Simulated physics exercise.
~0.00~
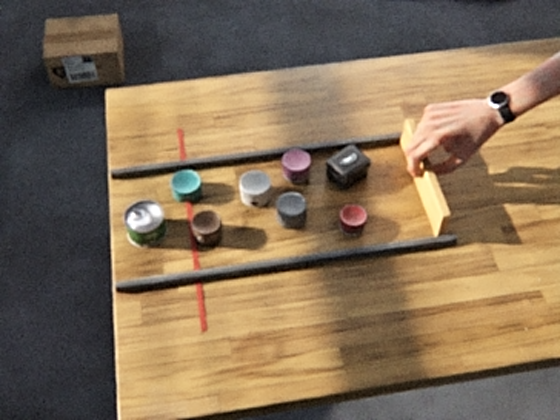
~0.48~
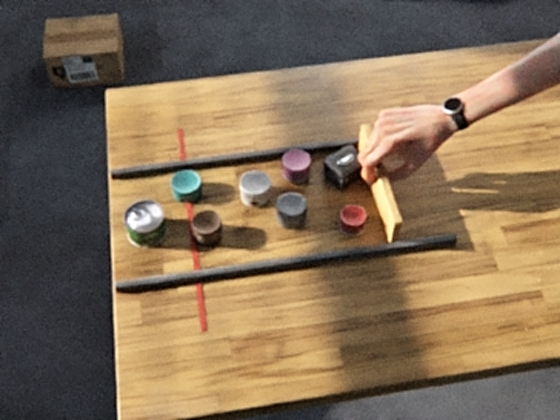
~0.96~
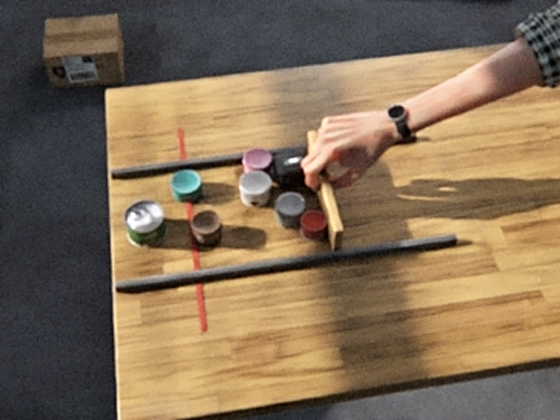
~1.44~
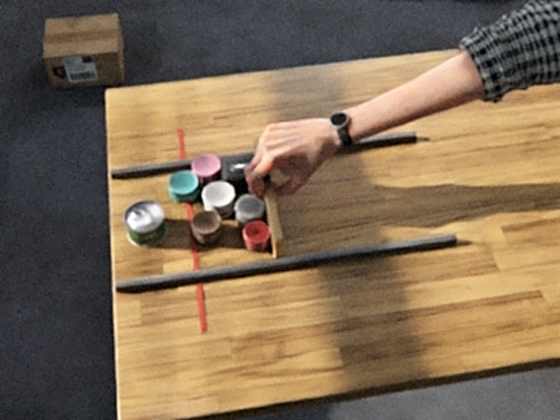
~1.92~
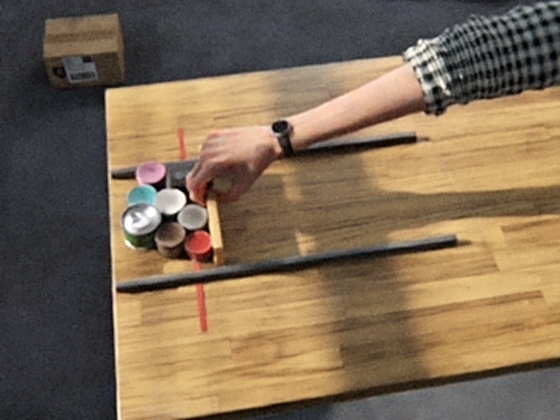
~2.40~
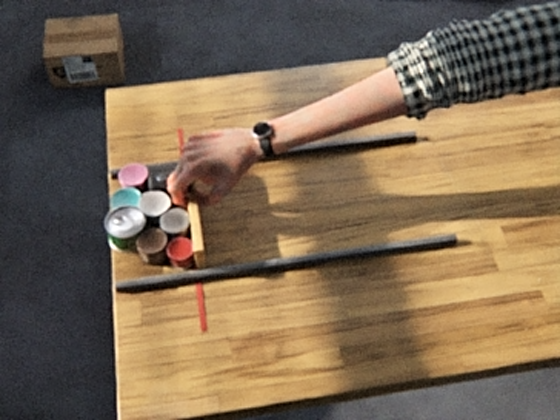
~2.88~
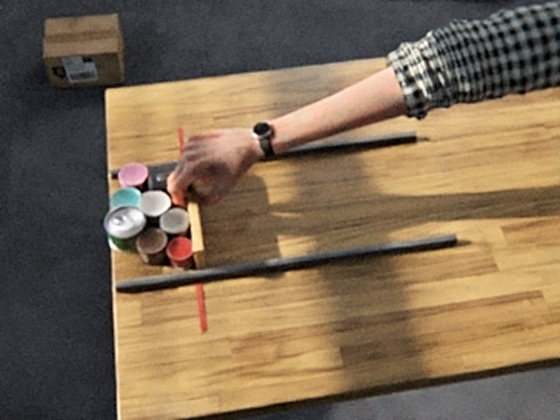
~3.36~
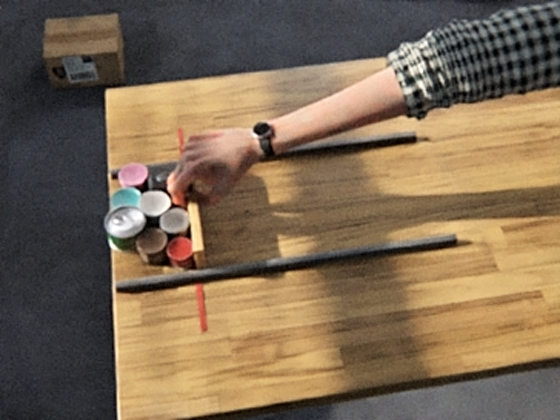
On a wooden table with a red strip of tape, a hand pushed an upright board left between two dark rails, gathering small pots, tins and a black case into a cluster, then stopped near the left edge with nothing fallen off.
